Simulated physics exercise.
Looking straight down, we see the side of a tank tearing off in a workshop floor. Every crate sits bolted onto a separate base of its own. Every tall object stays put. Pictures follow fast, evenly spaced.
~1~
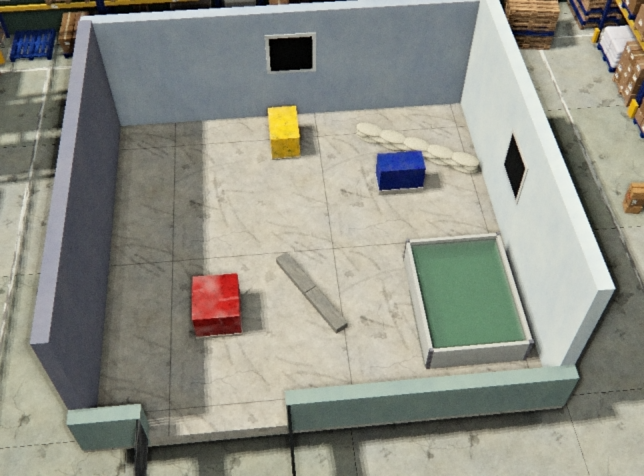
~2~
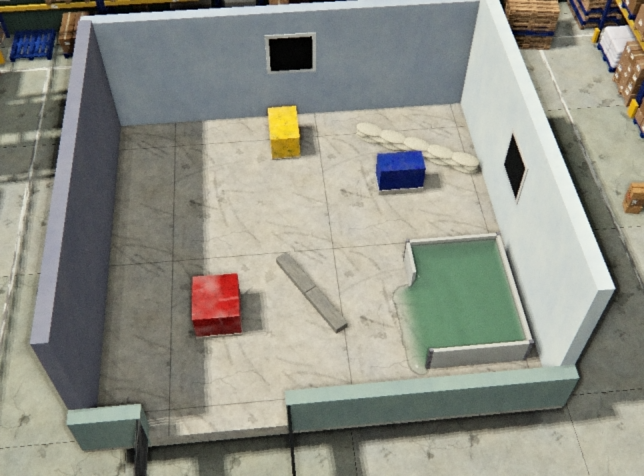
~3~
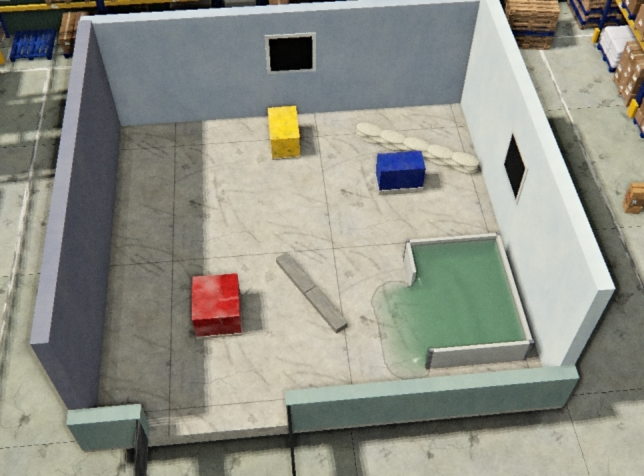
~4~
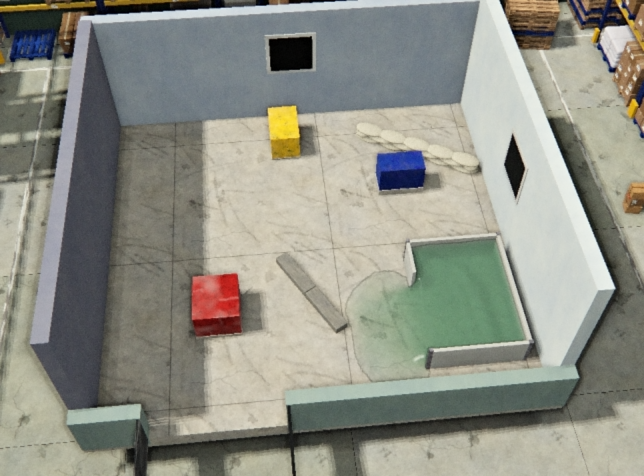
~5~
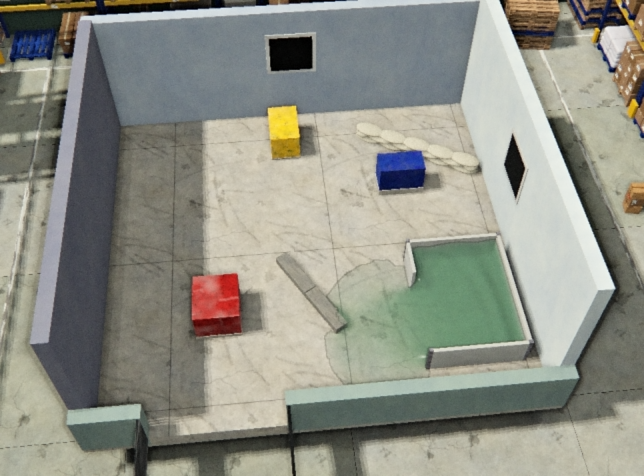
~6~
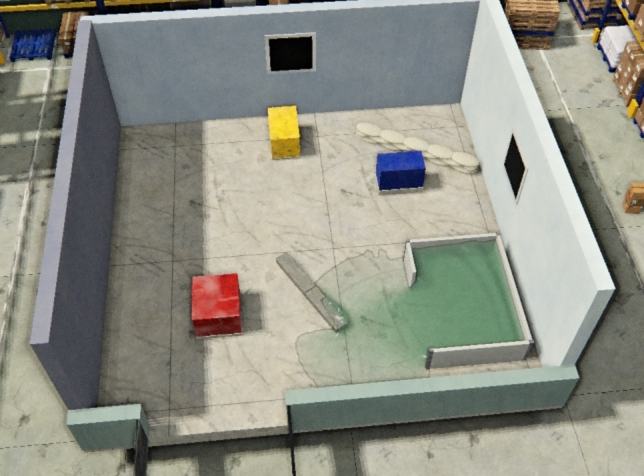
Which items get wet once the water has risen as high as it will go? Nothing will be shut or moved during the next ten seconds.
In the end the yellow crate is caught, the blue crate is missed, the red crate is caught.
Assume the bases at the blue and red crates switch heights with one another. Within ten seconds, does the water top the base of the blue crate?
The blue one is not reached.
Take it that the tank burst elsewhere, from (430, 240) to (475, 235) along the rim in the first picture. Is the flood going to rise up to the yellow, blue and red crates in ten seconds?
Yellow is reached; blue is reached; red is not reached.
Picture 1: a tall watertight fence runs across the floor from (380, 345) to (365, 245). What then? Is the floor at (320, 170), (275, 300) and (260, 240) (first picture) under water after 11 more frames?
Outcome by spot, in order - unwatered, unwatered, unwatered.
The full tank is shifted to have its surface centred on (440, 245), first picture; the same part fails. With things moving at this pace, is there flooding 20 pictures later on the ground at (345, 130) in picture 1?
My call is that the spot is left unwetted.
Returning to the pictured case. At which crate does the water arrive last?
My guess: The crate marked blue.
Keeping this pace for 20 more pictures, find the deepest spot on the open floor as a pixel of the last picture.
At about (97, 418).
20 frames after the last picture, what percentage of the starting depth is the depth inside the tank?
30 percent or so.
A moment on, water covers 20 % of the floor; the yellow crate not reached, the blue crate not reached, the red crate water round its plinth.
Next, water covers 30 % of the floor; the yellow crate not reached, the blue crate not reached, the red crate water round its plinth.
Then, water covers 45 % of the floor; the yellow crate water round its plinth, the blue crate water round its plinth, the red crate water round its plinth.
Later, water covers 75 % of the floor; the yellow crate water round its plinth, the blue crate water round its plinth, the red crate water round its plinth.
In the end, water covers 80 % of the floor; the yellow crate was topped, the blue crate stayed above the water, the red crate was topped.
